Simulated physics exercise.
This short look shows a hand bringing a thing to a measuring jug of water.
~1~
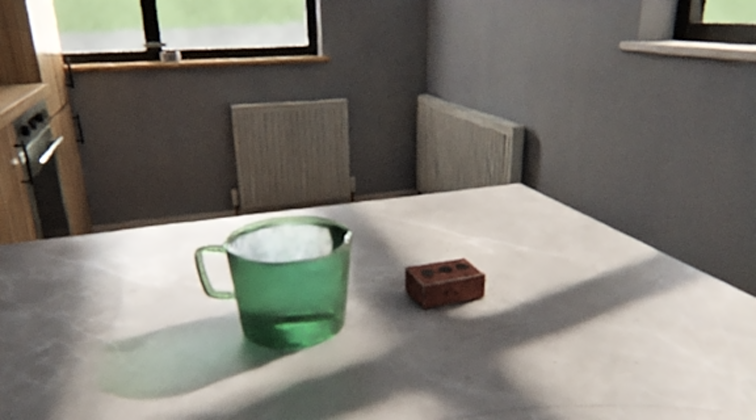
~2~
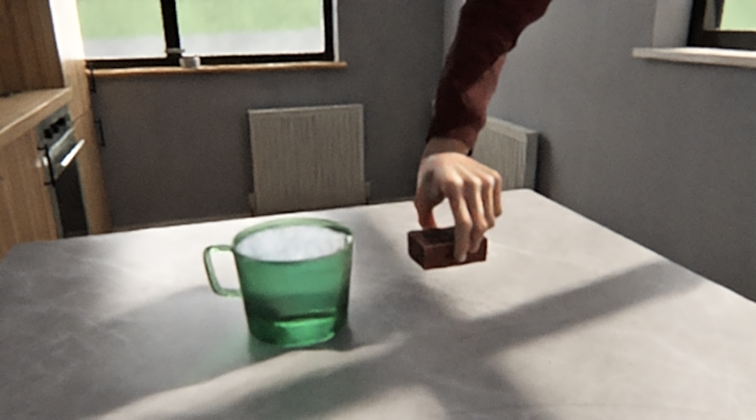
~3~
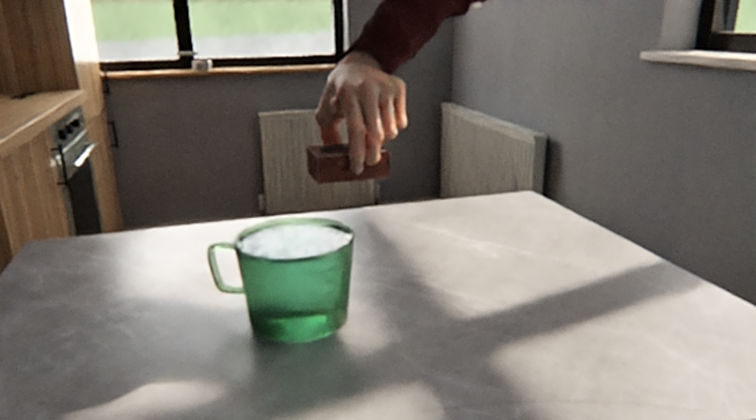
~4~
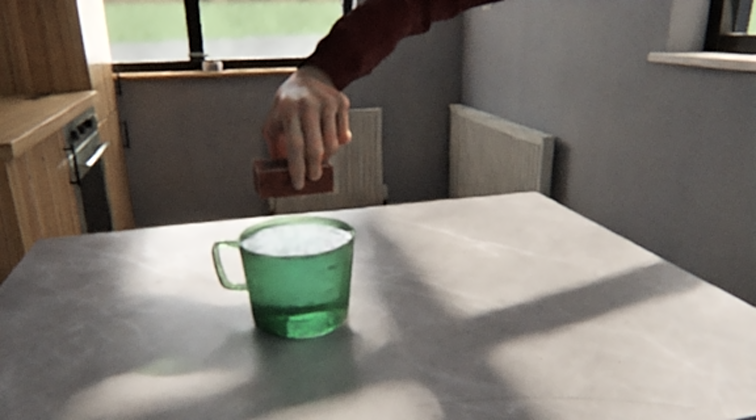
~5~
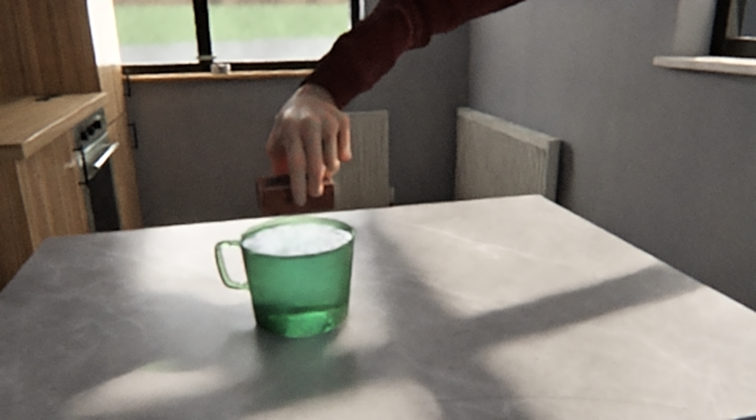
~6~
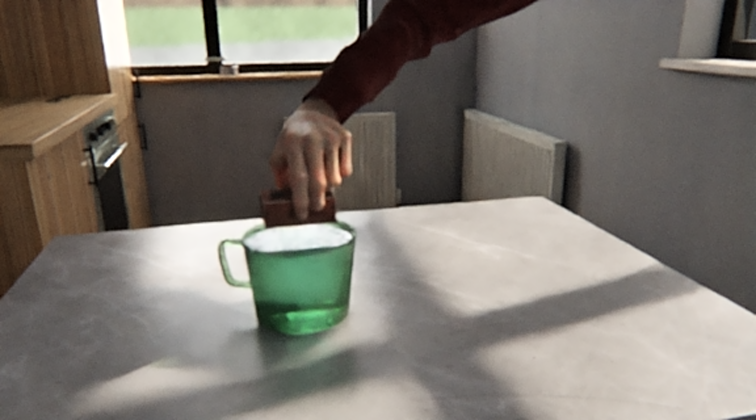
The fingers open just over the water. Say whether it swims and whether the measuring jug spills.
The thing drops down, and the measuring jug spills over.
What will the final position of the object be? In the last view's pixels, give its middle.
It ends up around (303, 294).
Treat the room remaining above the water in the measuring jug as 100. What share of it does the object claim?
About 220 %.
Next, the piece of brick enters the water; the measuring jug is full to the brim.
After that, the piece of brick goes on down; the measuring jug is full to the brim; it has run over.
Finally, the piece of brick has sunk; the measuring jug is full to the brim; it has run over.
